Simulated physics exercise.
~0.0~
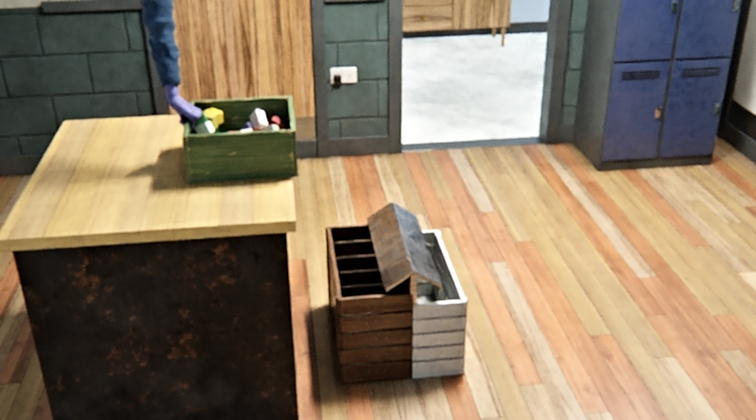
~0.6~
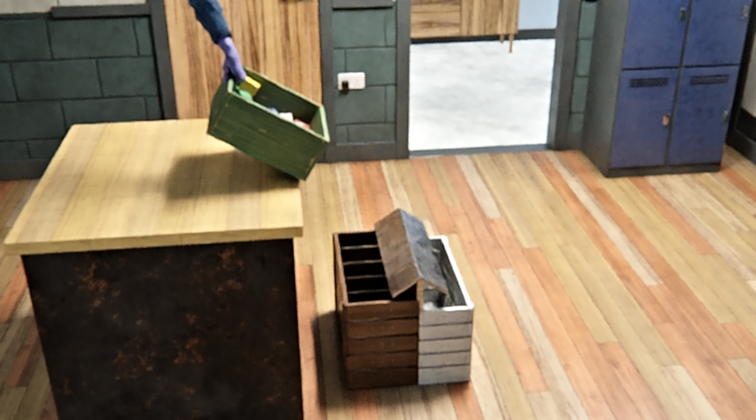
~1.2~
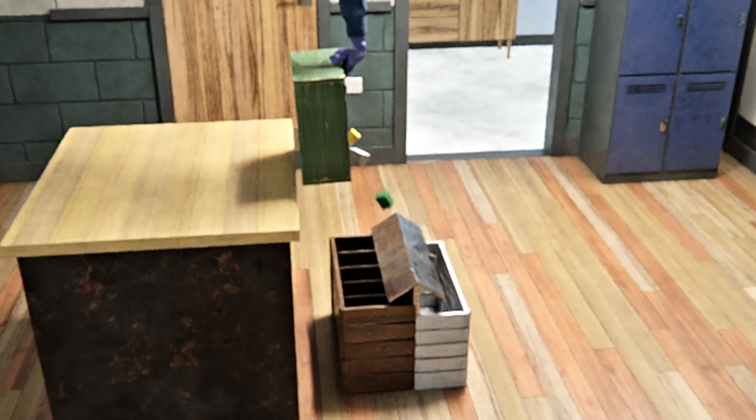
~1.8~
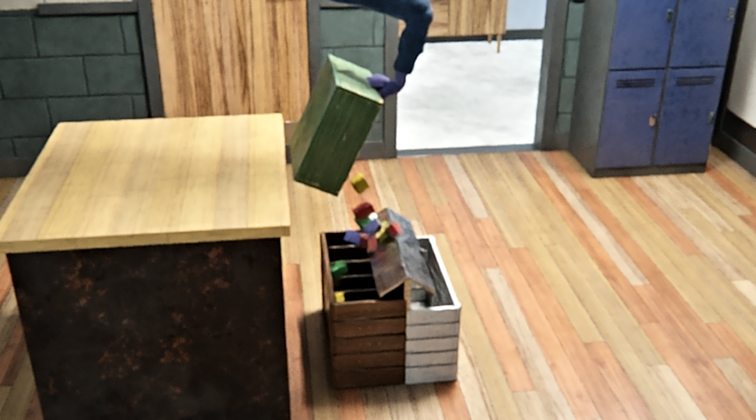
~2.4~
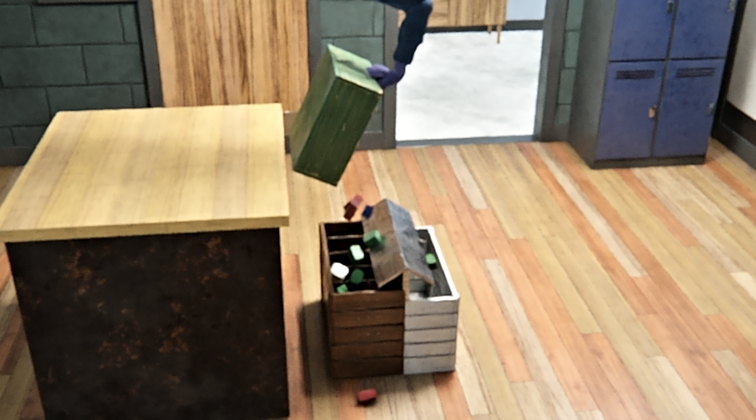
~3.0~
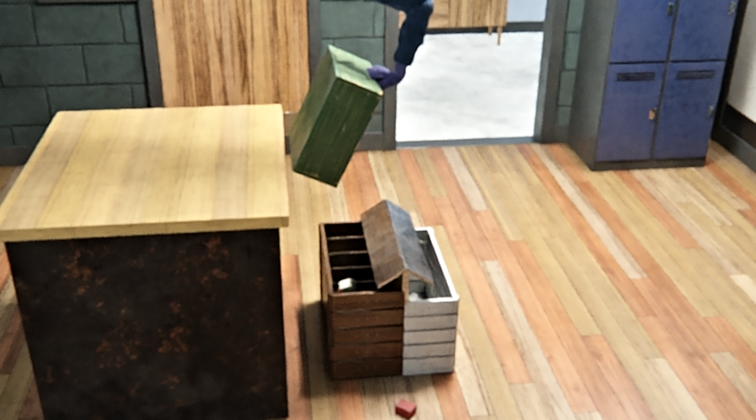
In a room with a plank floor, seen from above by a slightly swaying camera, a green wooden box of colourful toy bricks sits on a bench at left. A brown slatted bin and a white one stand side by side on the floor to the right, with a grey ridge over their divide. A purple-gloved hand tips the box rightward past the bench's edge until it hangs steeply over the bins. A few bricks drop first, then a cluster tumbles down, mostly into the brown bin. One red brick lands on the floor in front and shifts slightly right, while the box stays tilted.
